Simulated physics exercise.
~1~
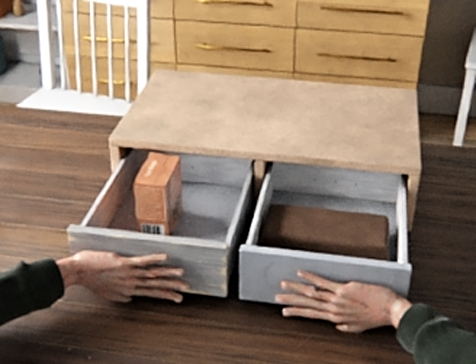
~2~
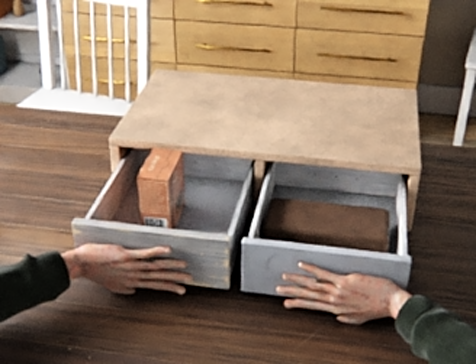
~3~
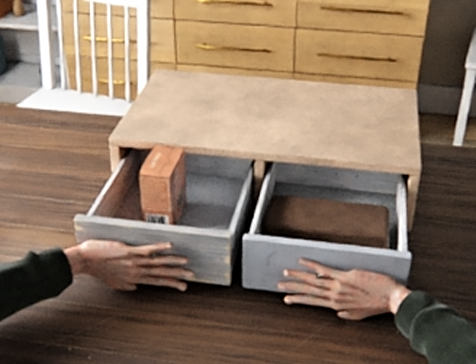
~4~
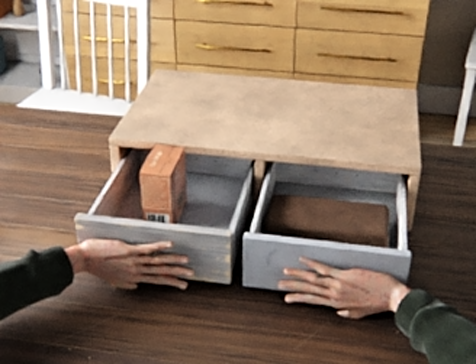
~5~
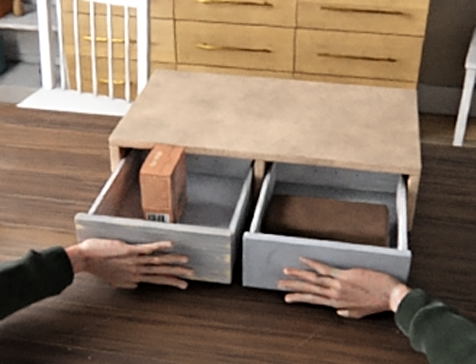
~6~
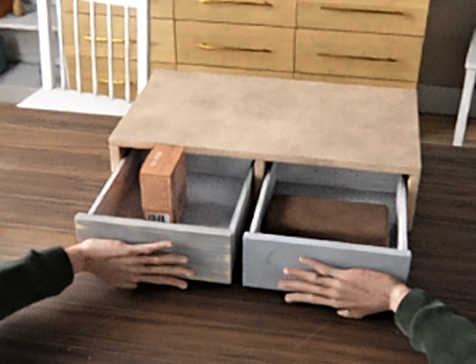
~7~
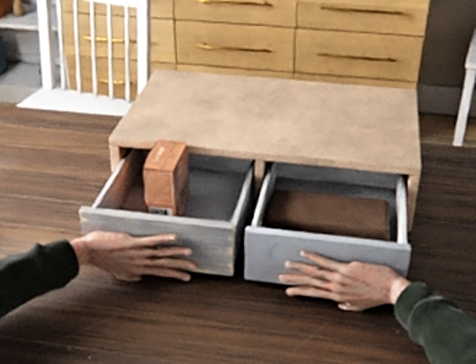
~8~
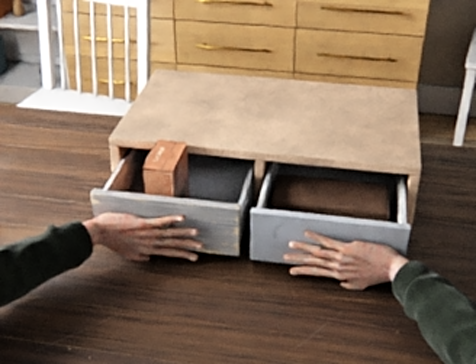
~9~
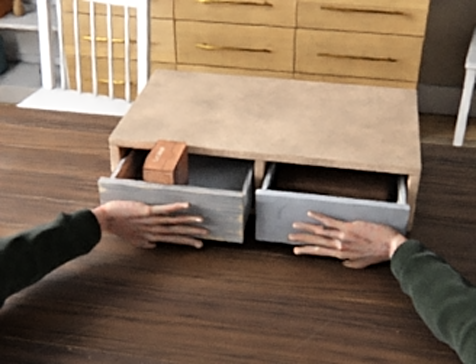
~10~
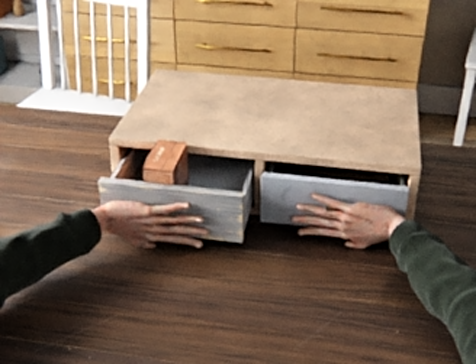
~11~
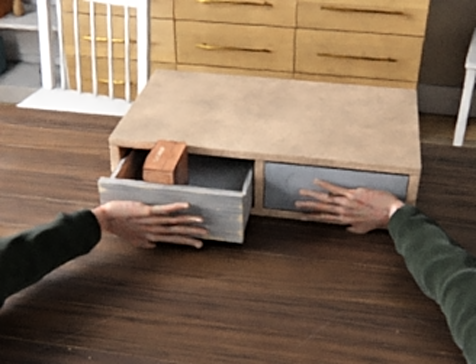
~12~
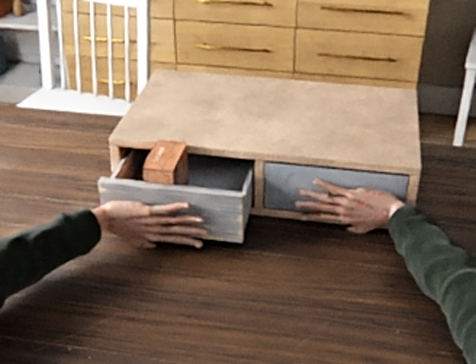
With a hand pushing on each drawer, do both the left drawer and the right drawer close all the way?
No, only the right drawer goes all the way in. The left drawer stops partway and stays open with the orange packet still showing.
